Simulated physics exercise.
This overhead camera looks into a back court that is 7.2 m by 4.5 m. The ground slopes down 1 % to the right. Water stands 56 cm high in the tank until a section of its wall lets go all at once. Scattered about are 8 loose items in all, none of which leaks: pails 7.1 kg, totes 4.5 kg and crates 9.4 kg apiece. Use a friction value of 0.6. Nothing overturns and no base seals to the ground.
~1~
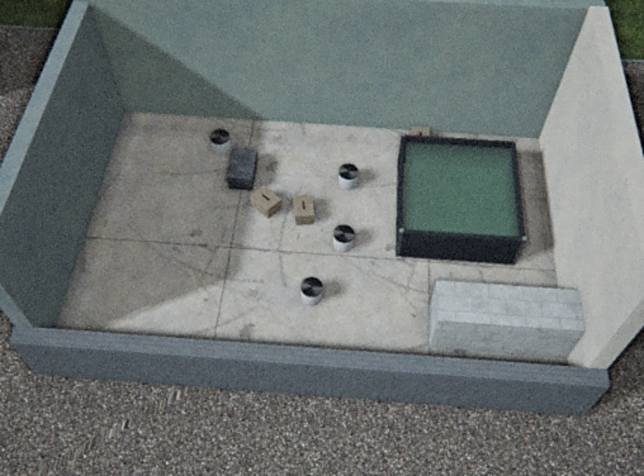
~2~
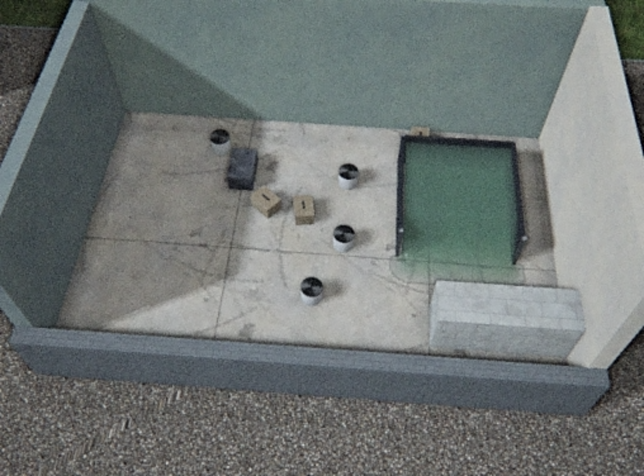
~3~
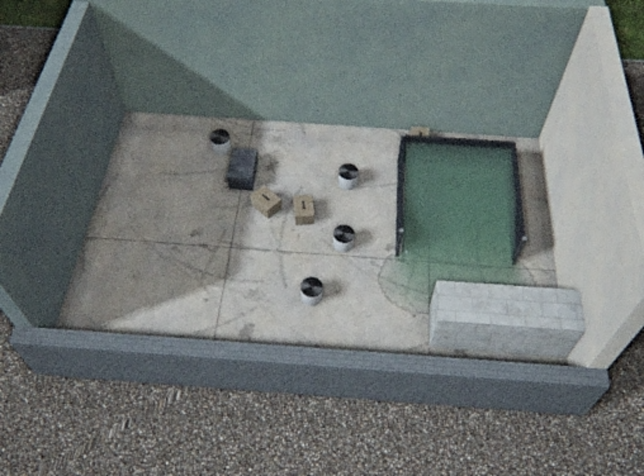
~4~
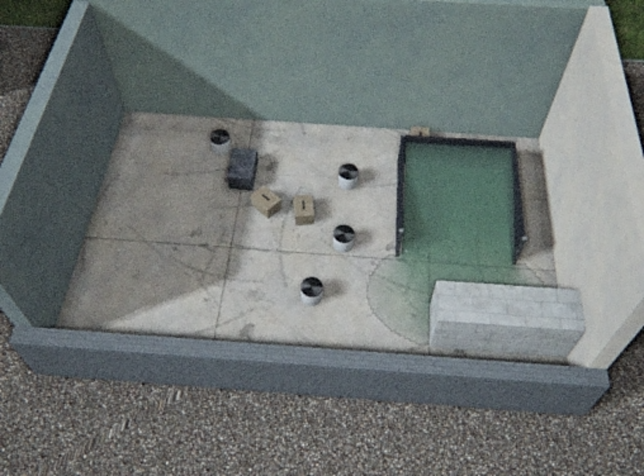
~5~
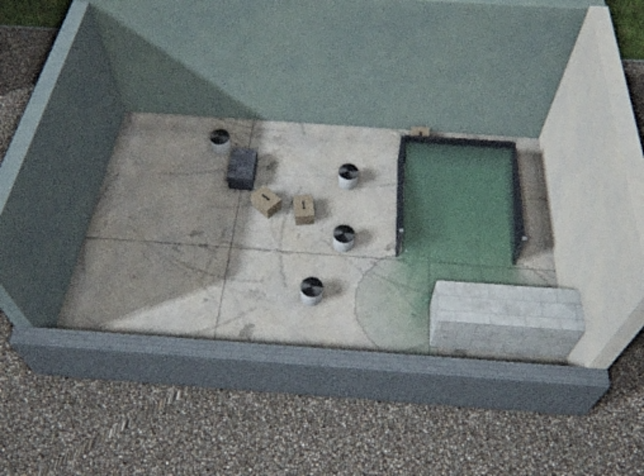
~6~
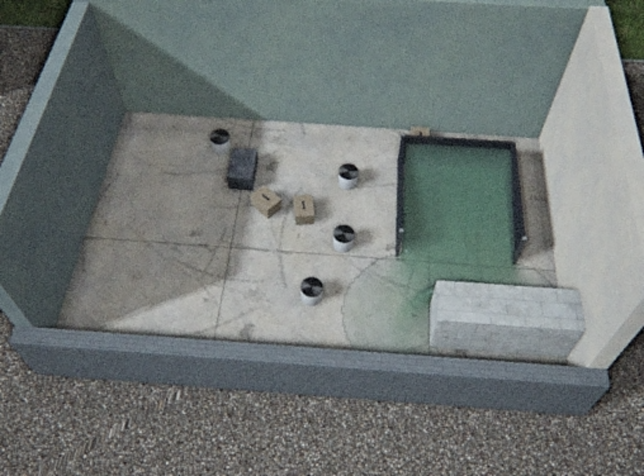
Green-tinted water spreads from an open-fronted tank across the courtyard floor while the scattered items stay still.
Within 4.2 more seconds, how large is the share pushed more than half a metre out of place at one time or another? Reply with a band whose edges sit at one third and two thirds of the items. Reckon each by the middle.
Band: Under one third.
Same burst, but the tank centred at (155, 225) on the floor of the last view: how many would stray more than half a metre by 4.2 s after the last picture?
The answer would then be 2.
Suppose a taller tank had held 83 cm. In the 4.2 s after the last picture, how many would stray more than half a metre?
3.
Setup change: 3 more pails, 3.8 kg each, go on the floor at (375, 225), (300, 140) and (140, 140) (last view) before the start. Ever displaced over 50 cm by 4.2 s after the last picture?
One after another they come out inside the limit, above it, inside the limit.
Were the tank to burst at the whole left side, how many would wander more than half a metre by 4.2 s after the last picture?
You'd get 6 in that case.
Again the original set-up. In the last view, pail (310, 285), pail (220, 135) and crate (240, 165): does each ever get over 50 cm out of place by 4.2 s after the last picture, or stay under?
Well, in that order it's topping it, not reaching it, not reaching it.
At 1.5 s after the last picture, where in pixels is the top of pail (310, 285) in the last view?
Around (284, 284).
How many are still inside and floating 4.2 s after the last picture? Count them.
I'd say 1 of them.
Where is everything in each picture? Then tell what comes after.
In the first frame, a pail at (219, 136), on the bottom; a tote at (420, 136), on the bottom; water covers 3.0 m2; 0 of 8 have shifted.
In the second frame, a pail at (219, 136), on the bottom; a tote at (420, 136) rests on the ground; water covers 3.8 m2; 0 of 8 have shifted.
In the third frame, a pail at (219, 136) rests on the ground; a tote at (420, 136) rests on the ground; water covers 4.9 m2; 0 of 8 have shifted.
In the fourth frame, a pail at (219, 136), on the bottom; a tote at (420, 136) rests on the ground; water covers 5.4 m2; 0 of 8 have shifted.
In the fifth frame, a pail at (219, 136), on the bottom; a tote at (420, 136) rests on the ground; 6.1 m2 under water; 0 of 8 have shifted.
In the sixth frame, a pail at (219, 136) rests on the ground; a tote at (420, 136) rests on the ground; 6.6 m2 under water; 0 of 8 have shifted.
Then, 0.4 s after the last picture 0 of 8 are over 50 cm from their spots; 0 afloat.
Then, 1.5 s after the last picture 0 of 8 are over 50 cm from their spots; 0 afloat.
Then, 2.8 s after the last picture 2 of 8 are over 50 cm from their spots; 0 afloat.
Then, 4.2 s after the last picture 2 of 8 are over 50 cm from their spots, and 2 have been at some point; 1 afloat.
